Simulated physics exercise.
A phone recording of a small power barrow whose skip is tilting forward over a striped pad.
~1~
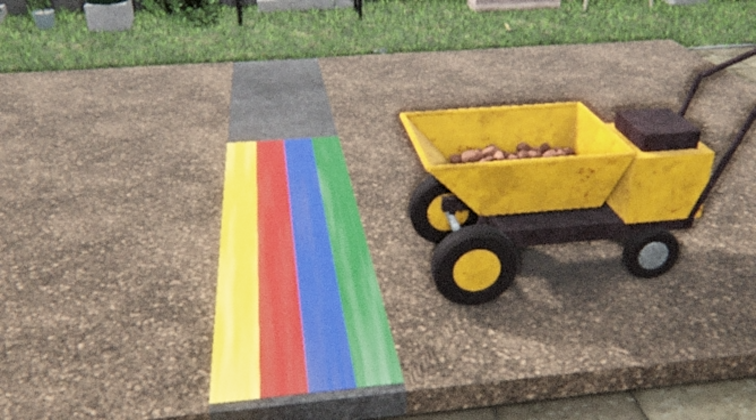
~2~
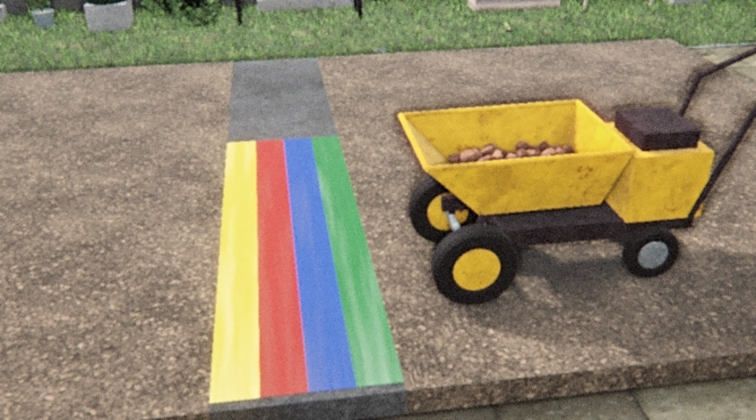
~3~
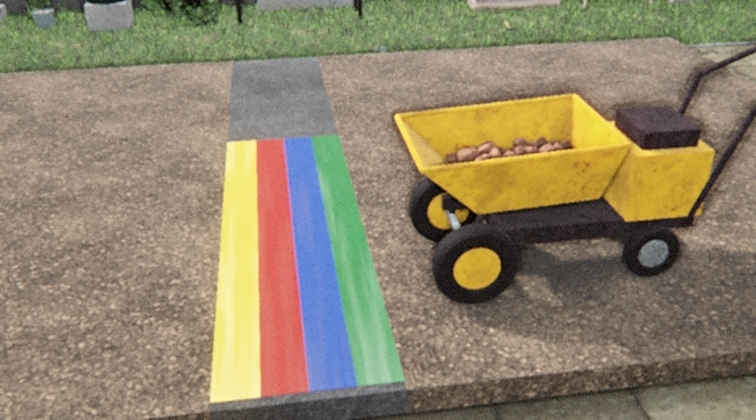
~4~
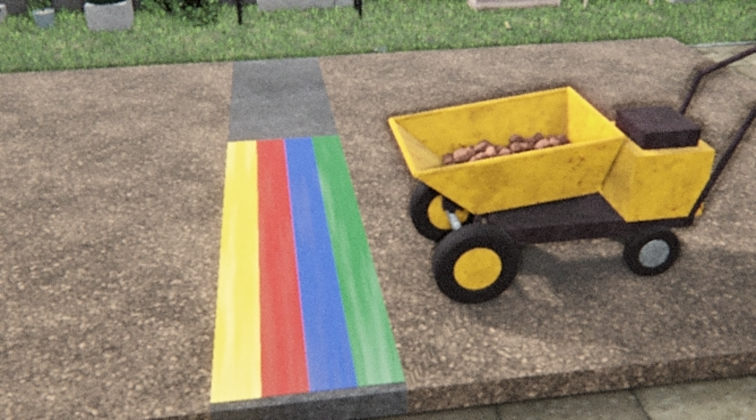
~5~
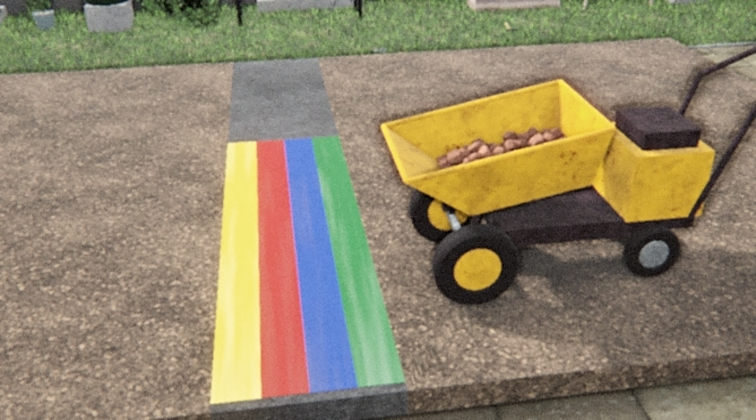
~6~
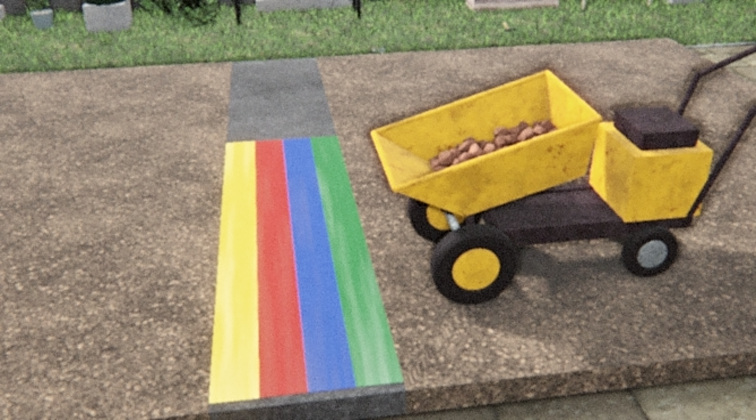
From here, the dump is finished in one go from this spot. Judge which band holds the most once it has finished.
Most on it: Blue.
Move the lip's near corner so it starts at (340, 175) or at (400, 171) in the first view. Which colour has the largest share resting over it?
The first try: The strip in yellow. The second: The red one.
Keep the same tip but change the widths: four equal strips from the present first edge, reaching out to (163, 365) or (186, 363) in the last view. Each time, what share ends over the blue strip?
I'd put it at some 50 % for the first and some 50 % for the second.
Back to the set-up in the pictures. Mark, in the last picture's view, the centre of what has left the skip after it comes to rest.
Near pixel (300, 276).
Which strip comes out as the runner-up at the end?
That would be that red strip, in second.
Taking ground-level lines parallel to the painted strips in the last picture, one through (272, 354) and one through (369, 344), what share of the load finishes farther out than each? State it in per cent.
In order: Near 20 %, then 90 %.
Just after the last frame, skip tipped steeply; every one in the skip.
A moment on, skip tipped right over; roughly two thirds in the skip; just a few over the green strip; roughly a third over the blue strip; about a tenth over the red strip.
Further on, skip tipped right over; about a tenth in the skip; about a tenth over the green strip; roughly a third over the blue strip; roughly a quarter over the red strip; about a tenth over the yellow strip; about a tenth off the paint.
When it is over, skip tipped right over; about a tenth in the skip; about a tenth over the green strip; roughly a third over the blue strip; roughly a quarter over the red strip; about a tenth over the yellow strip; about a tenth off the paint.
